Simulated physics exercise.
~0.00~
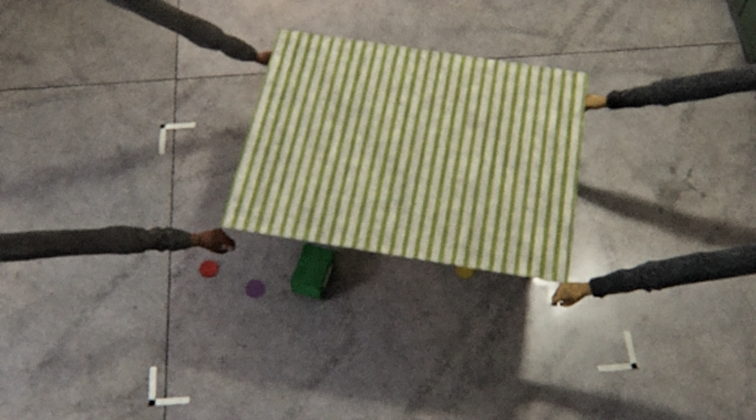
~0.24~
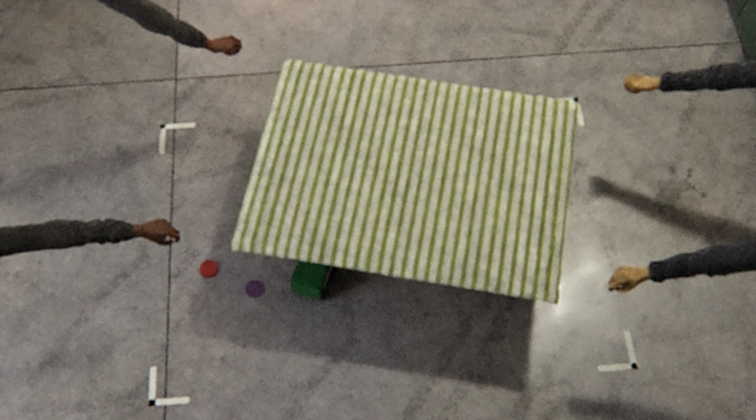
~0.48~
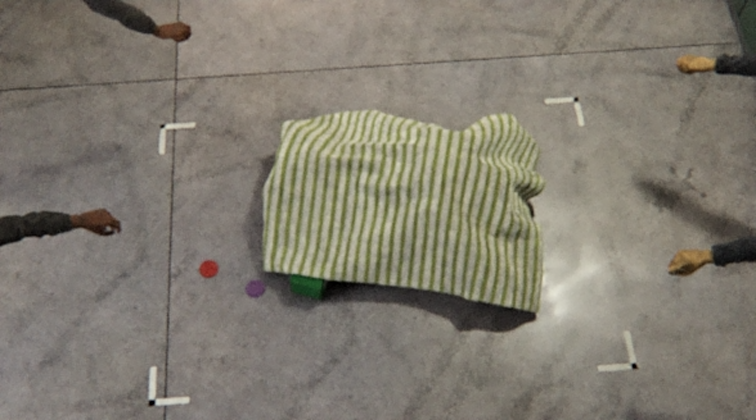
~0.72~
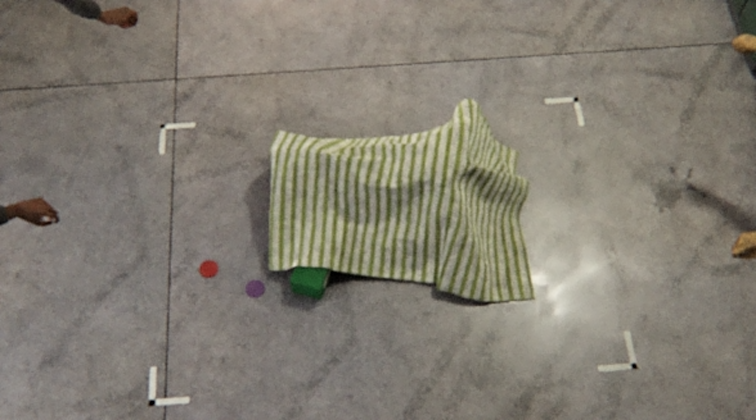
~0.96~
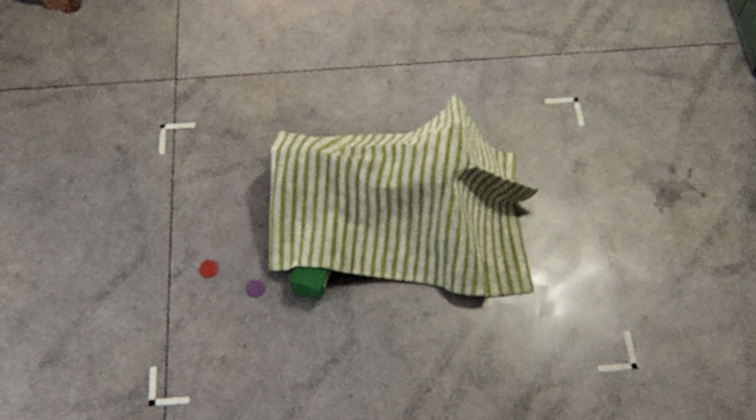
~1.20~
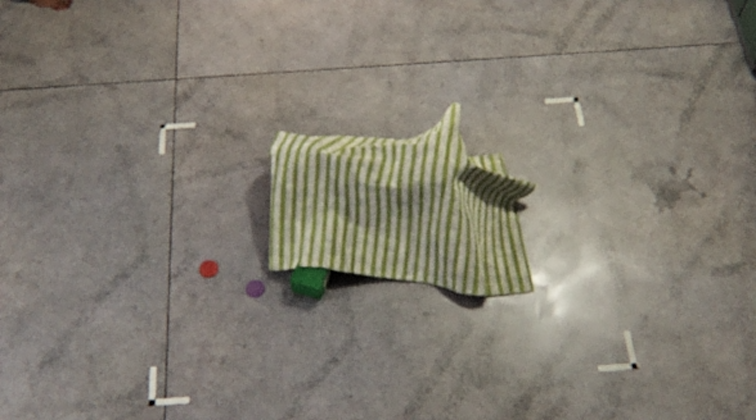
A striped blanket drops from four hands and crumples over a partly visible green block.
